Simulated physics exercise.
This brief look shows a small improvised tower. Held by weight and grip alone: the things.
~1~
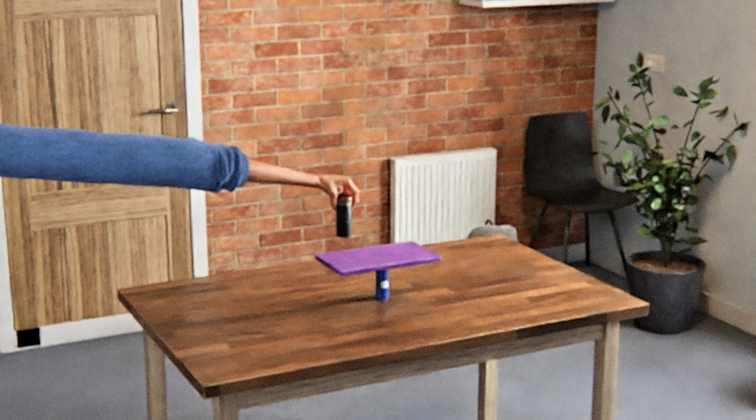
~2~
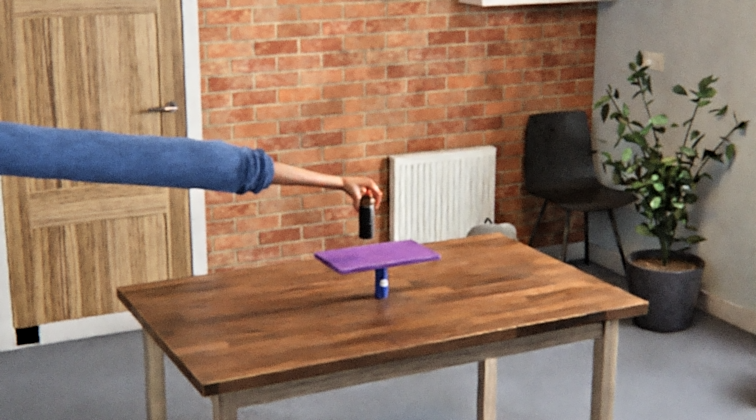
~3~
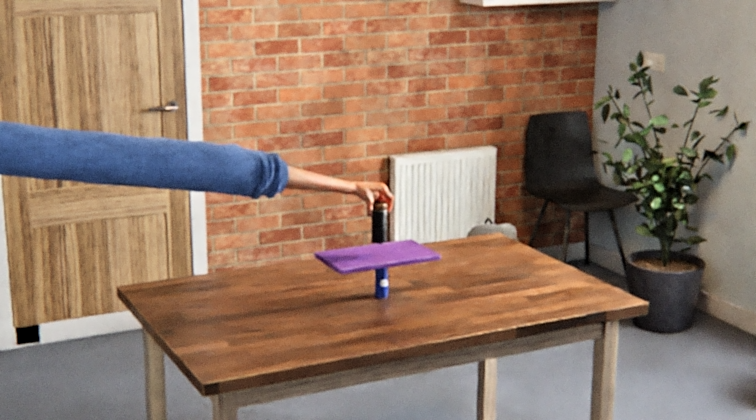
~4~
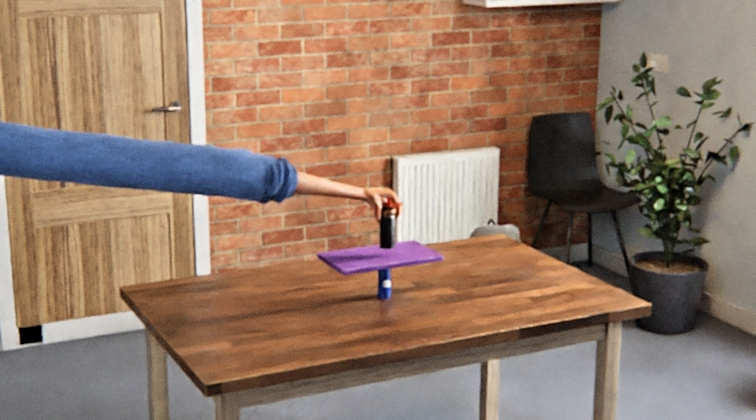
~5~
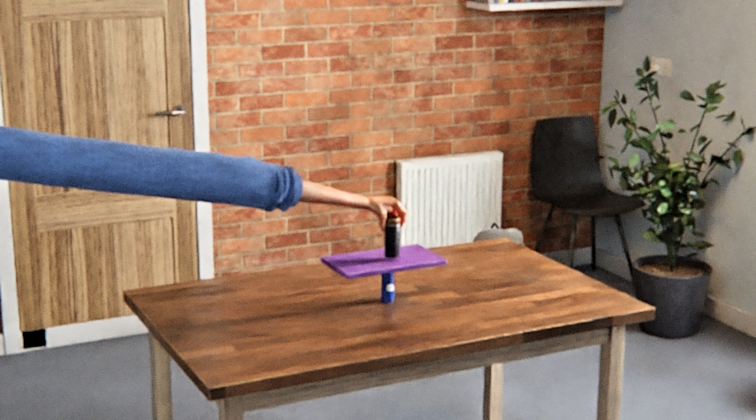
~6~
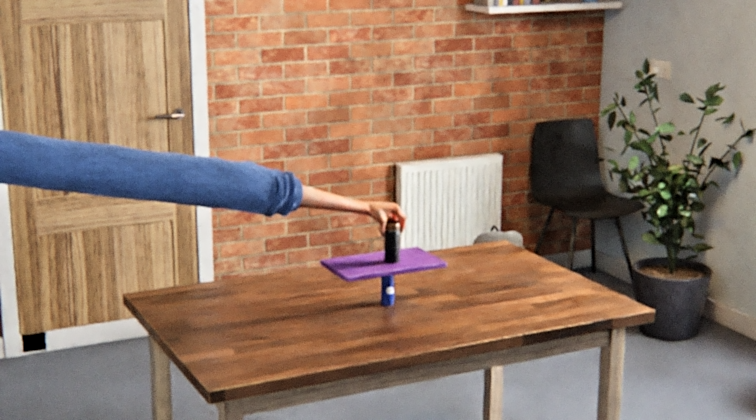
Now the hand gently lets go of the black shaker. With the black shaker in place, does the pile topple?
No, it stays standing.
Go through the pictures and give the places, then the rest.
In the first frame, on its way; black shaker (344, 216); purple lid (378, 258).
In the second frame, on its way; black shaker (366, 218); purple lid (377, 256).
In the third frame, on its way; black shaker (379, 222); purple lid (377, 256).
In the fourth frame, on its way; black shaker (387, 228); purple lid (380, 257).
In the fifth frame, on its way; black shaker (392, 237); purple lid (384, 261).
In the sixth frame, set down, still held; black shaker (392, 243); purple lid (383, 264).
Then, 0.30 s past the last view, nothing moves.
Then, 0.70 s past the last view, black shaker resting near (392, 243).
Finally, all 3 still in place. Final places as the last picture's camera would see them, black shaker near (392, 243). The stack stays up.
